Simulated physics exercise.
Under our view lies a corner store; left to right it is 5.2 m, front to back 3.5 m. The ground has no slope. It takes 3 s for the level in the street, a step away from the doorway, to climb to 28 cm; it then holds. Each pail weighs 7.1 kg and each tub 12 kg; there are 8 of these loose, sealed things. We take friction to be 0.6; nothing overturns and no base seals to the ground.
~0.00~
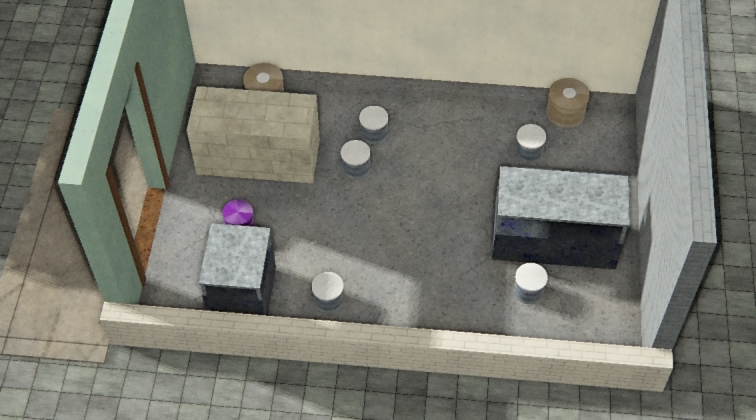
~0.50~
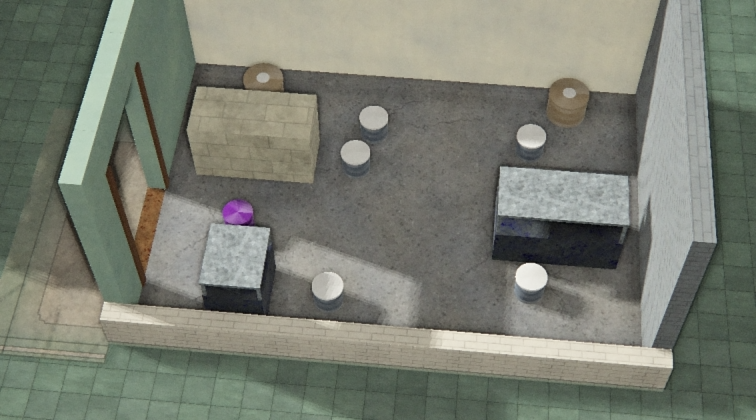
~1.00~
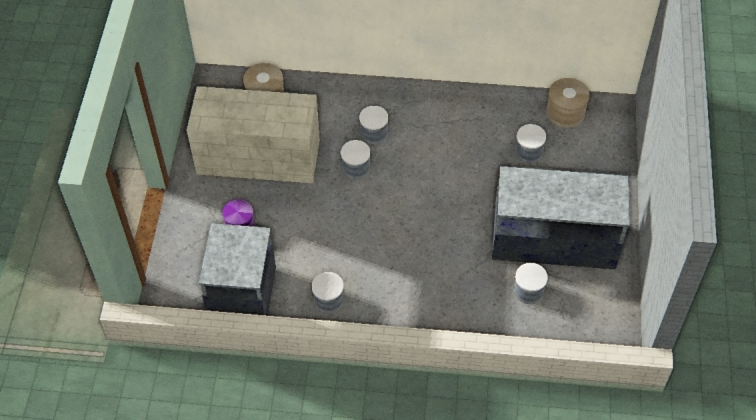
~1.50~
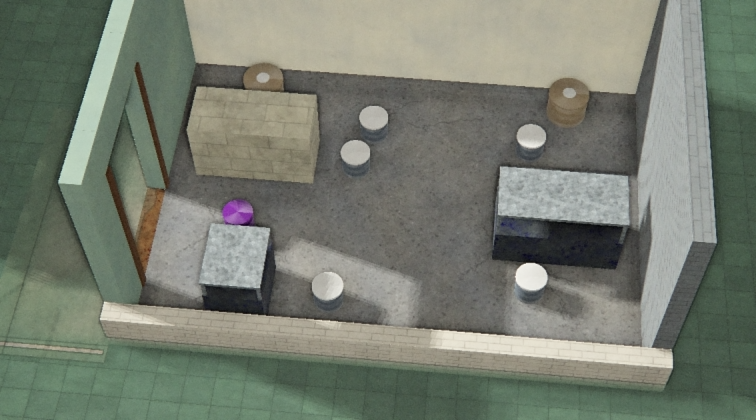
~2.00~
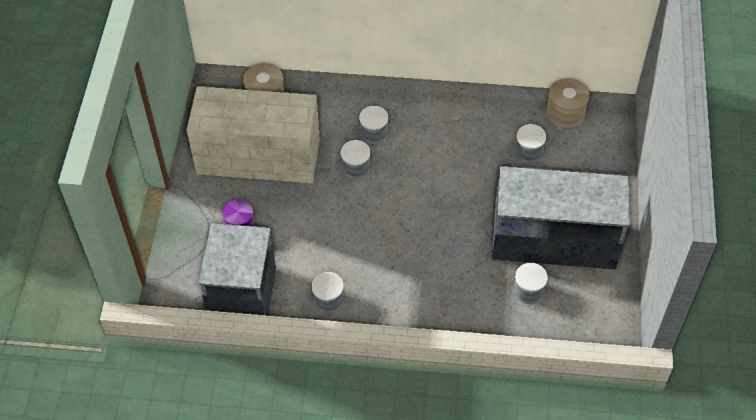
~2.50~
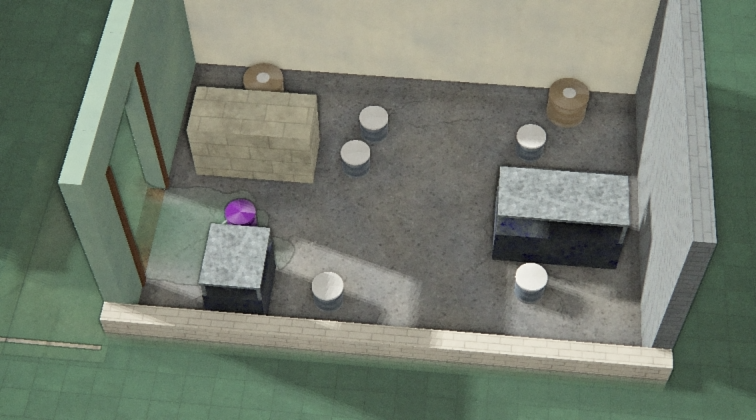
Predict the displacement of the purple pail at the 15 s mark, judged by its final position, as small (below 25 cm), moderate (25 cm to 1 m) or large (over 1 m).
Large.
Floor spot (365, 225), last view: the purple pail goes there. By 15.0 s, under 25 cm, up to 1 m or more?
Here it heads a good way off.
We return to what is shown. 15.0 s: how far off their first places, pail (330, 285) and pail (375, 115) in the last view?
In turn: 200 cm, 30 cm.
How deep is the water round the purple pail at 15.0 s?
The depth there is around 21 cm.
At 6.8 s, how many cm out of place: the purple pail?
Shift by then: About 400 cm.
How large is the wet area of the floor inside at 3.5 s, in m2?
4.5 m2.
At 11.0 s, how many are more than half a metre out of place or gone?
I count 3.
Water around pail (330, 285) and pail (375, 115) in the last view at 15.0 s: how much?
24 and 11 cm.
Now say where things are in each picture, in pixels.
The first picture shows the purple pail at (238, 212) rests on the ground; water covers 0.0 m2; 0 of 8 have shifted.
The second picture shows the purple pail at (238, 212), on the bottom; 0.0 m2 under water; 0 of 8 have shifted.
The third picture shows the purple pail at (238, 212) rests on the ground; 0.0 m2 under water; 0 of 8 have shifted.
The fourth picture shows the purple pail at (238, 212), on the bottom; water covers 0.0 m2; 0 of 8 have shifted.
The fifth picture shows the purple pail at (238, 212) rests on the ground; 0.5 m2 under water; 0 of 8 have shifted.
The sixth picture shows the purple pail at (240, 212), on the bottom; 1.2 m2 under water; 0 of 8 have shifted.
After 3.5 s the purple pail is near (309, 207), 0.7 m from its start, aground; 0 afloat.
After 6.8 s the purple pail is near (588, 148), 3.9 m from its start, aground; 0 afloat.
After 11.0 s the purple pail is near (581, 135), 3.8 m from its start, afloat; 6 afloat.
After 15.0 s the purple pail is near (581, 144), 3.8 m from its start, afloat; 8 afloat.
